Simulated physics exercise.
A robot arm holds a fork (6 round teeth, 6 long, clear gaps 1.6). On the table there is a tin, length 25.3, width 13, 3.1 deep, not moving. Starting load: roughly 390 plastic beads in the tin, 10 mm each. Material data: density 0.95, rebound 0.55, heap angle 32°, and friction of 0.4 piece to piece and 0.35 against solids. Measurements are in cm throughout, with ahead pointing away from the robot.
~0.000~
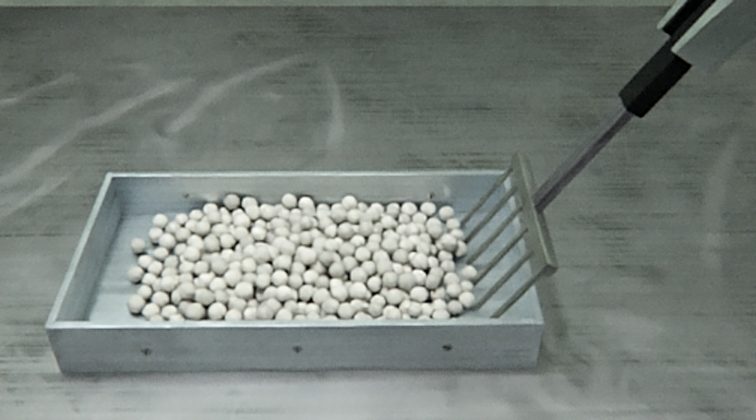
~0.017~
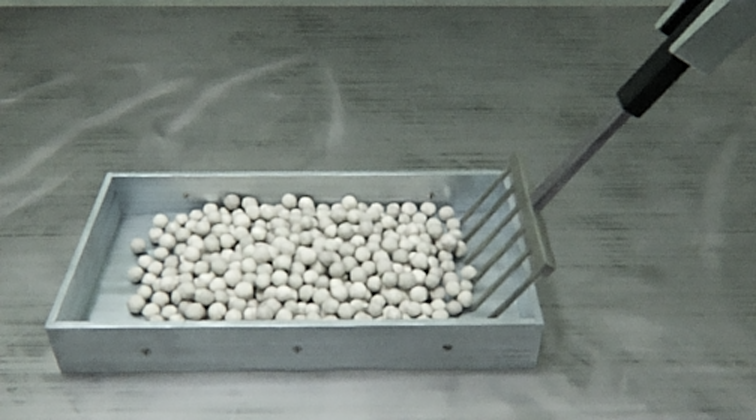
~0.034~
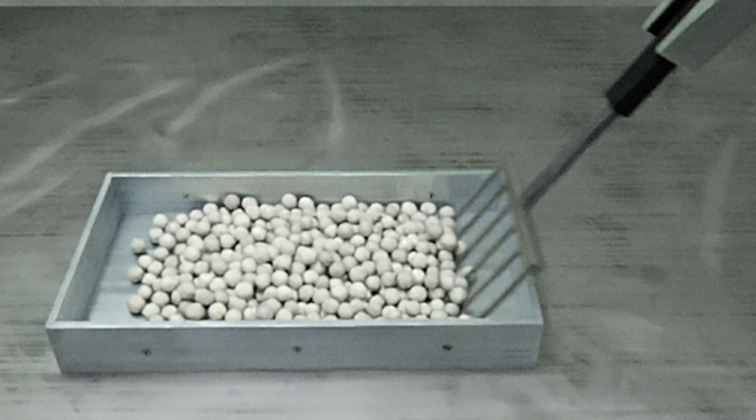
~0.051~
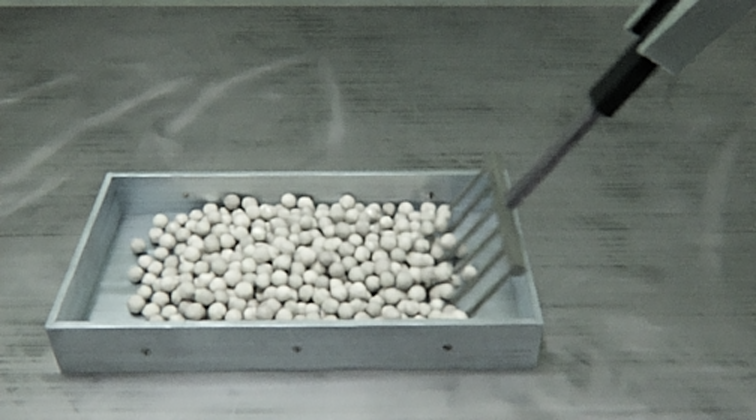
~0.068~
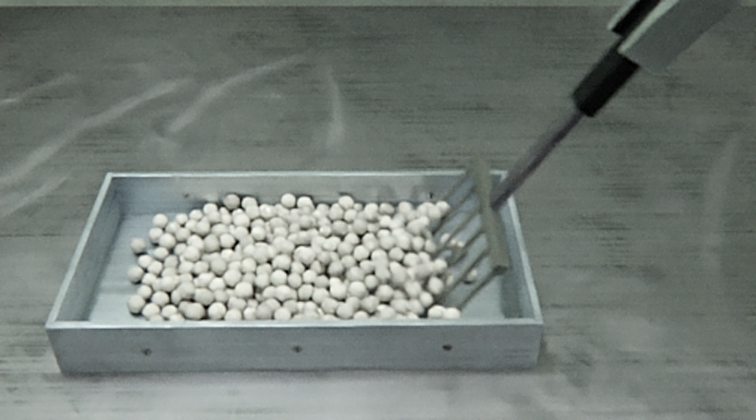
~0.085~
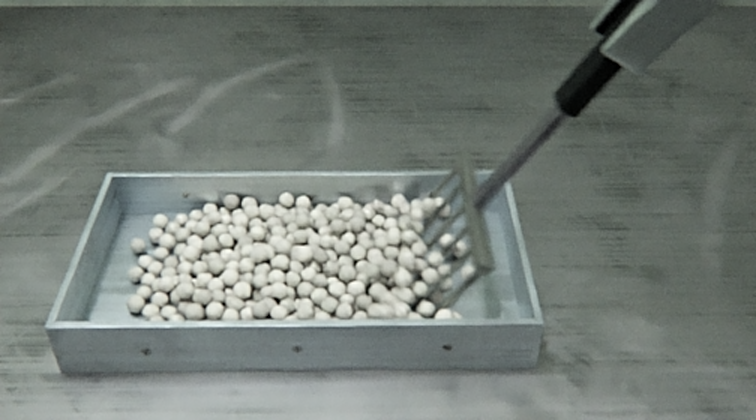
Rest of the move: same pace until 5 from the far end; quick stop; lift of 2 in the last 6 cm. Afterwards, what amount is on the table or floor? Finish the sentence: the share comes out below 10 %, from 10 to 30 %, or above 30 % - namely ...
Namely below 10 %.
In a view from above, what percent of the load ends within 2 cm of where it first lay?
About 10 percent.
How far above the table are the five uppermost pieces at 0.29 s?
About 5 centimetres.
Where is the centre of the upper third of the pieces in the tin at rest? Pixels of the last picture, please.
It is centred around (132, 255).
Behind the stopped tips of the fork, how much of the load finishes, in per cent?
Close to 45 in a hundred, I'd say.
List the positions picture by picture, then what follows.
In the first frame, the fork bar at (533, 208), sloping 58°; upper third of the load around (297, 265), from x 130 to 470, top at y 200; 388 in the tin.
In the second frame, the fork bar at (530, 208), sloping 58°; upper third of the load around (297, 265), from x 130 to 470, top at y 200.
In the third frame, the fork bar at (520, 208), sloping 58°; upper third of the load around (300, 265), from x 130 to 470, top at y 200.
In the fourth frame, the fork bar at (504, 208), sloping 58°; upper third of the load around (307, 265), from x 130 to 470, top at y 200.
In the fifth frame, the fork bar at (488, 209), sloping 58°; upper third of the load around (315, 267), from x 130 to 470, top at y 200.
In the sixth frame, the fork bar at (473, 209), sloping 58°; upper third of the load around (323, 264), from x 130 to 470, top at y 200; 388 in the tin.
After 0.19 s, sloping 58°, highest piece 5 above the table; 388 in the tin.
After 0.29 s, sloping 58°, highest piece 6 above the table; 388 in the tin.
After 0.54 s, sloping 58°, highest piece 4 above the table; 382 in the tin, 6 on the table or floor.
After 1.24 s, sloping 58°, highest piece 4 above the table; 382 in the tin, 6 on the table or floor.
In the end, 382 in the tin, 6 on the table or floor. That is 2 % on the table or floor.
